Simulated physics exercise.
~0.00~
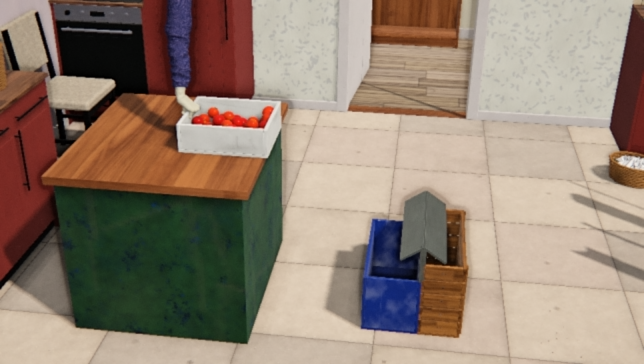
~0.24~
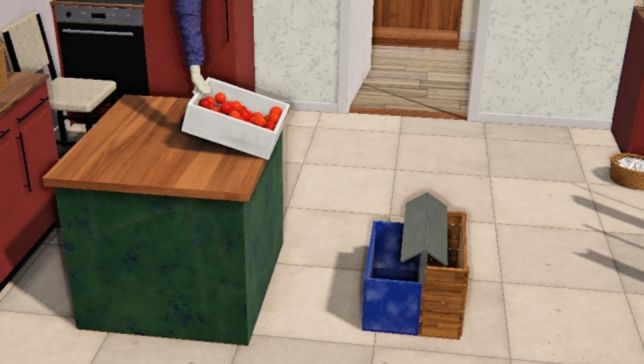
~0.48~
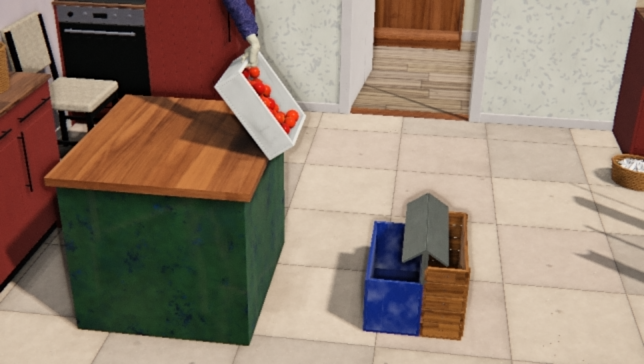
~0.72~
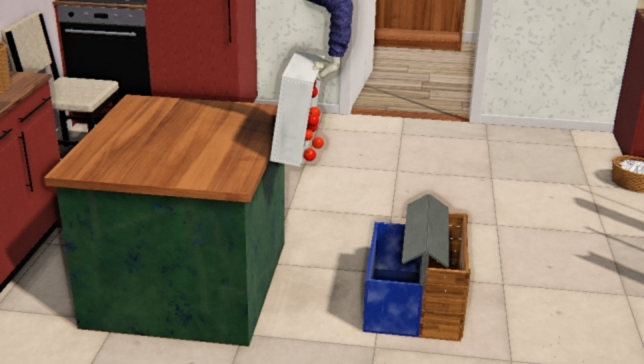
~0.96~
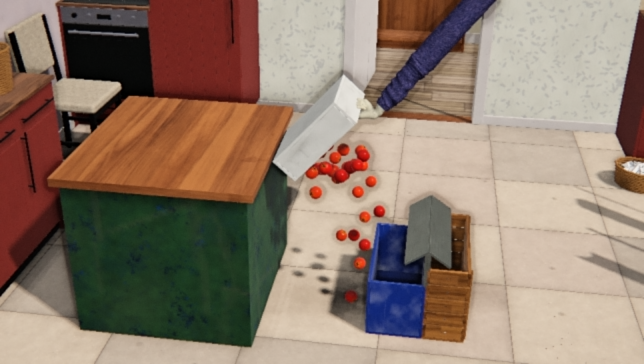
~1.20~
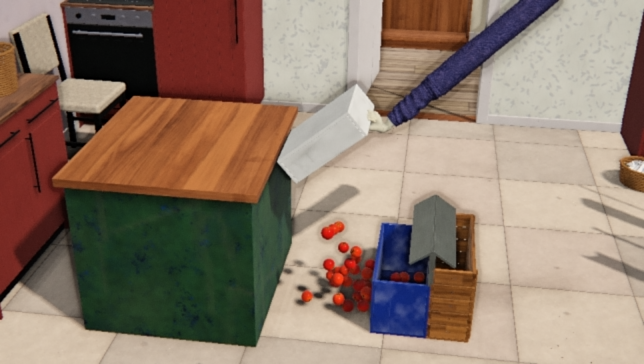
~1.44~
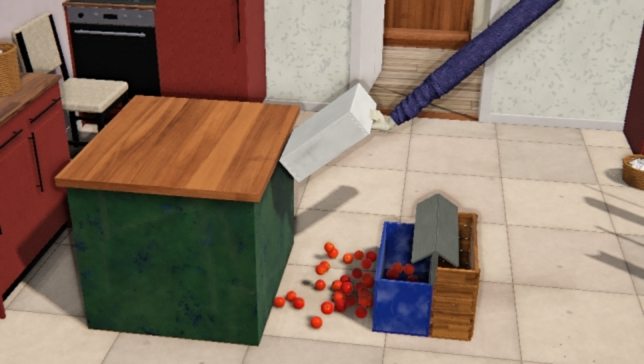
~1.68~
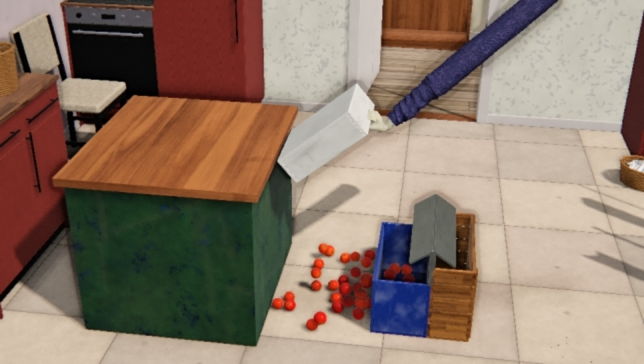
In a kitchen, an arm tips tomatoes from a white box, mostly missing the blue trough.
